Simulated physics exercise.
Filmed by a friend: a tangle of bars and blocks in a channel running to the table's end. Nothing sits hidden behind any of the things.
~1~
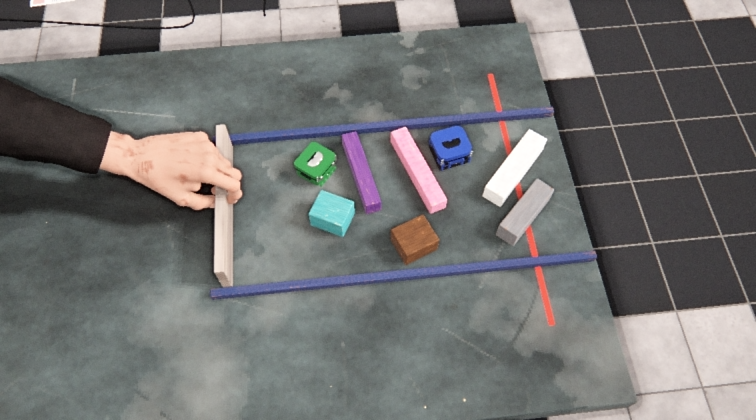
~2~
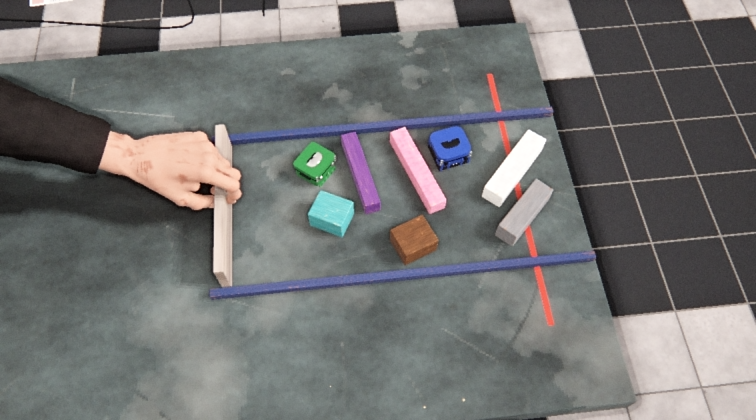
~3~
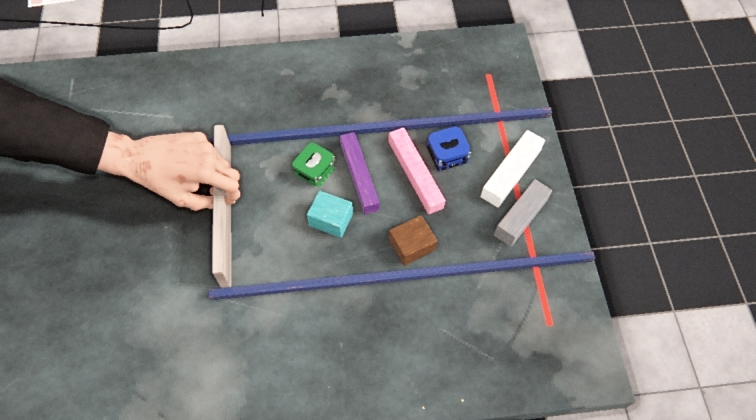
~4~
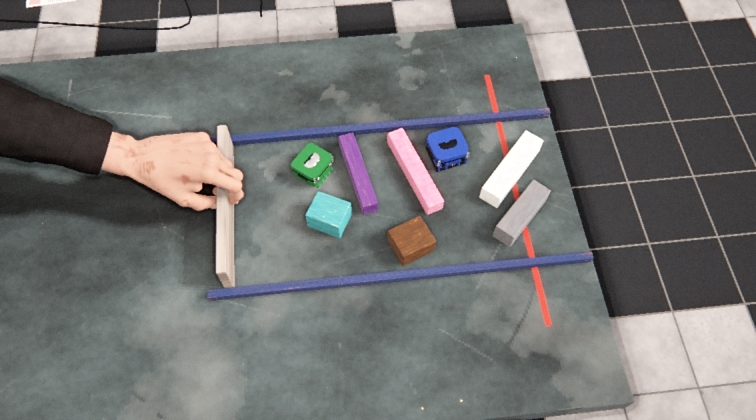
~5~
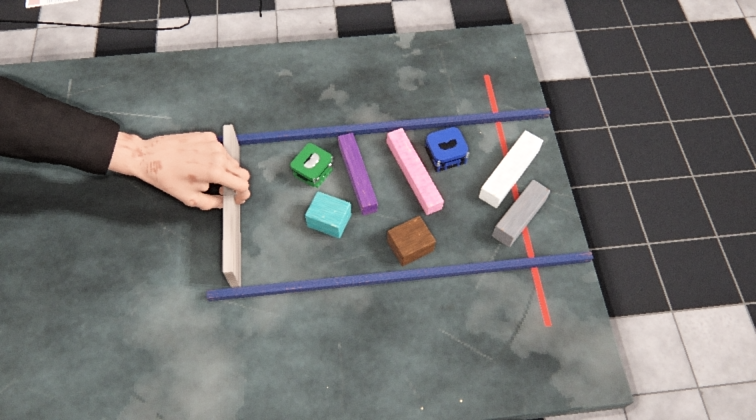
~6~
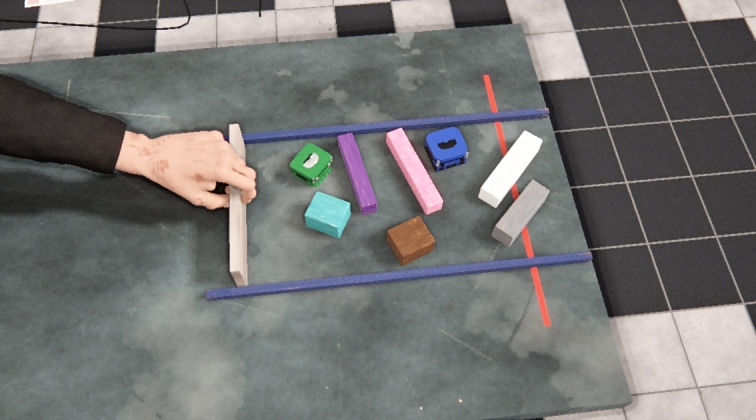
The footage shows a hand holding an upright board at the left of a channel between two blue strips, then sliding it slightly right, while the scattered coloured bars, blocks and cases ahead of it stay essentially still.
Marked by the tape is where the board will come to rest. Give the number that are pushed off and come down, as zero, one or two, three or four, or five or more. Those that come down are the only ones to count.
Three or four come down.
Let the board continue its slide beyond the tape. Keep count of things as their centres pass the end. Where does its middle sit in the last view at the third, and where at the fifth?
Pixels, in order: Around (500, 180), around (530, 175).
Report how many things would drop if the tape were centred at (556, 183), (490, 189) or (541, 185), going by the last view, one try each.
7, 1, 5.
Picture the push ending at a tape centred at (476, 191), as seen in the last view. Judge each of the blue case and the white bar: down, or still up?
Note: Blue case lasts; white bar does not last.
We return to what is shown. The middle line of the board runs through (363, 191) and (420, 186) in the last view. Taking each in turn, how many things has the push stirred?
At the first point the count is 4, at the second it's 7.
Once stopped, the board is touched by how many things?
Contact count: 3.
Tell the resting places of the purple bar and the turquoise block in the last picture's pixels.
Going in order: First (545, 149), then (535, 188).
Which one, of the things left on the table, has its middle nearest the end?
That's the pink bar.
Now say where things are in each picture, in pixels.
In the first frame, white bar (515, 168); grey bar (525, 212); blue case (450, 148); board (224, 204); tape (518, 186).
In the second frame, grey bar (524, 212); purple bar (360, 172).
In the third frame, blue case (448, 149); board (222, 204).
In the fourth frame, white bar (512, 168); turquoise block (329, 215).
In the fifth frame, grey bar (521, 213); pink bar (414, 171).
In the sixth frame, white bar (511, 168); grey bar (521, 213); blue case (446, 150); board (238, 203); tape (514, 187).
A little later, none off yet; white bar at rest near (511, 168); grey bar at rest near (521, 213); blue case at rest near (446, 150).
Next, none off yet; white bar at rest near (511, 168); grey bar at rest near (521, 213); blue case shifted about its own width near (472, 147).
Later still, none off yet; white bar shifted about its own width near (564, 160); grey bar shifted a little near (547, 216); blue case shifted well along near (536, 138).
When it is over, the number that fall off is three or four; down, blue case, grey bar and white bar.
